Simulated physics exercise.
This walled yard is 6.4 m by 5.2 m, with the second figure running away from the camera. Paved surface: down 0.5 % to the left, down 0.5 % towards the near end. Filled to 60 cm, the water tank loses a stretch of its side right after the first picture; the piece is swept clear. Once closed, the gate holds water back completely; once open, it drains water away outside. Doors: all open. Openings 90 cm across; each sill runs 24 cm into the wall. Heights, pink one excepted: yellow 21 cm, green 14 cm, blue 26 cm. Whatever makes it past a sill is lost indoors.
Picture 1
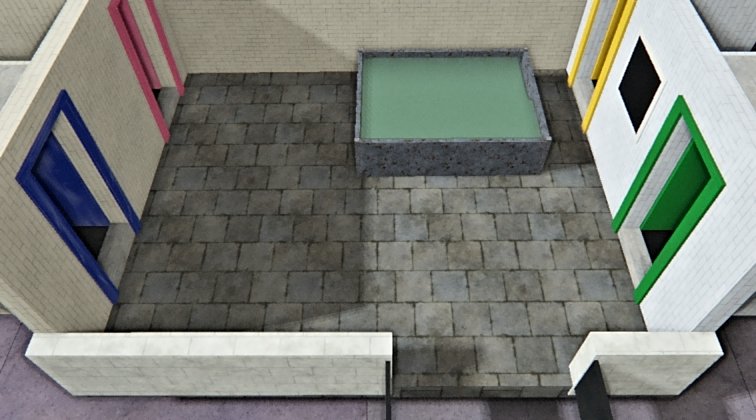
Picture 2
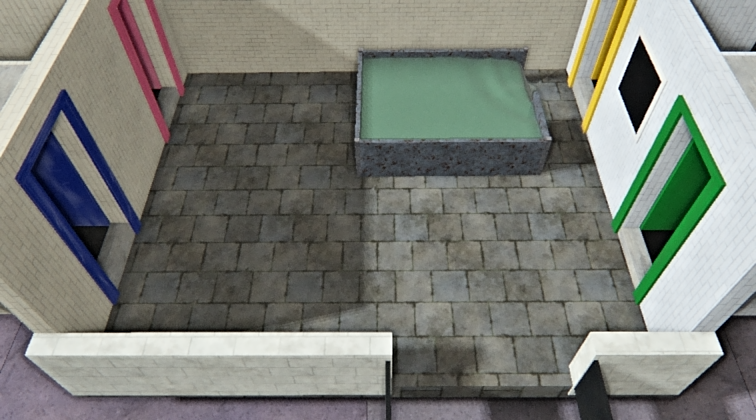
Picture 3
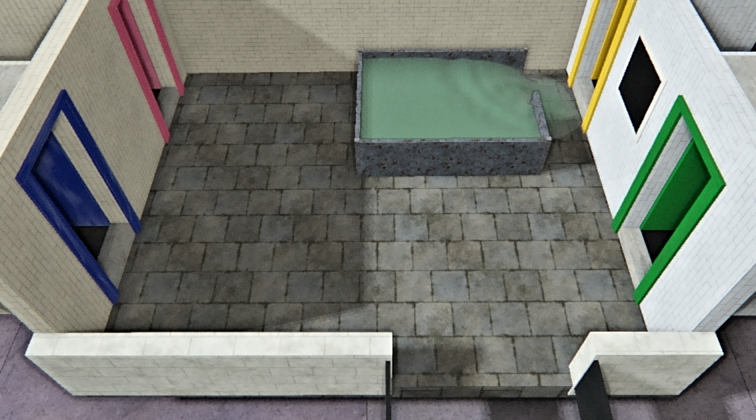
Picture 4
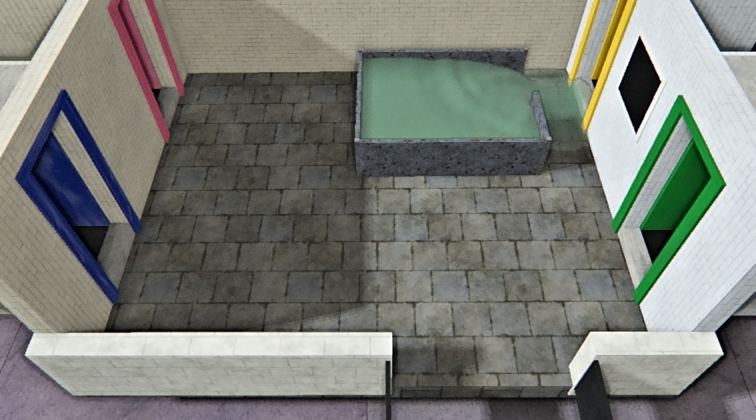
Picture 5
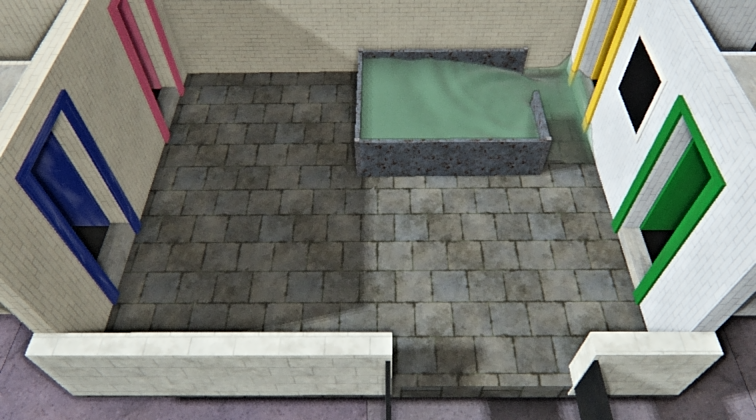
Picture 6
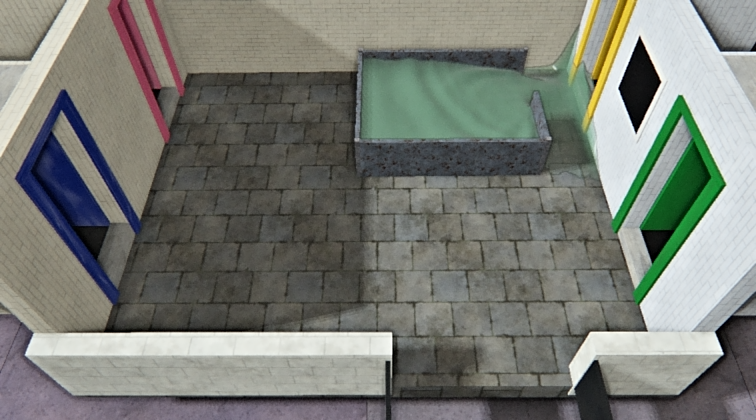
A raised stone tank of green water stands against the back wall of a walled, grey-paved yard, seen from high above the near wall. Pink and blue doorways line the left wall, while yellow and green ones flank a dark square opening on the right. The tank's right side breaks open and green water pours through, spreading over the paving beside the yellow doorway, while the view stays still.
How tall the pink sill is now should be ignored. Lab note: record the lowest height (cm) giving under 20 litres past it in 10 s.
Lowest height: 10 cm.
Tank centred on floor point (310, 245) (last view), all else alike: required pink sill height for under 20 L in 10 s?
With that change, some 7.5 centimetres.
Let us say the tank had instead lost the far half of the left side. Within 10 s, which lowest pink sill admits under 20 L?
Estimate: Near 30 cm.
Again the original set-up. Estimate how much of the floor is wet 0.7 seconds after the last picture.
About 10 per cent.
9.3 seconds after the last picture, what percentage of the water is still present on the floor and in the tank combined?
Roughly 70 %.
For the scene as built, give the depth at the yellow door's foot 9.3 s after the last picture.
About 13.0 cm.
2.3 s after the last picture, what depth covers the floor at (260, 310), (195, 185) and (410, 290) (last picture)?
Around 0 cm, 0 cm and 0 cm.
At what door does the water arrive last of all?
The blue one comes last.
Then, 0.7 s after the last picture water covers 10 % of the floor, deepest (50 cm) near (563, 75); it has not reached the pink door.
Then, 2.3 s after the last picture water covers 35 % of the floor, deepest (36 cm) near (554, 82); it has not reached the pink door.
Then, 9.3 s after the last picture water covers 80 % of the floor, deepest (14 cm) near (563, 112); 6 cm at the pink door, 0 litres in over its 20 cm sill.
At the pink door as built, the water peaked near 15 cm, 3.5 s after the last picture.
With a sill of 9 cm, 28 litres would have come in within the 10 s; with 12.5 cm, 6 litres. So under 20 litres takes about 10 cm.
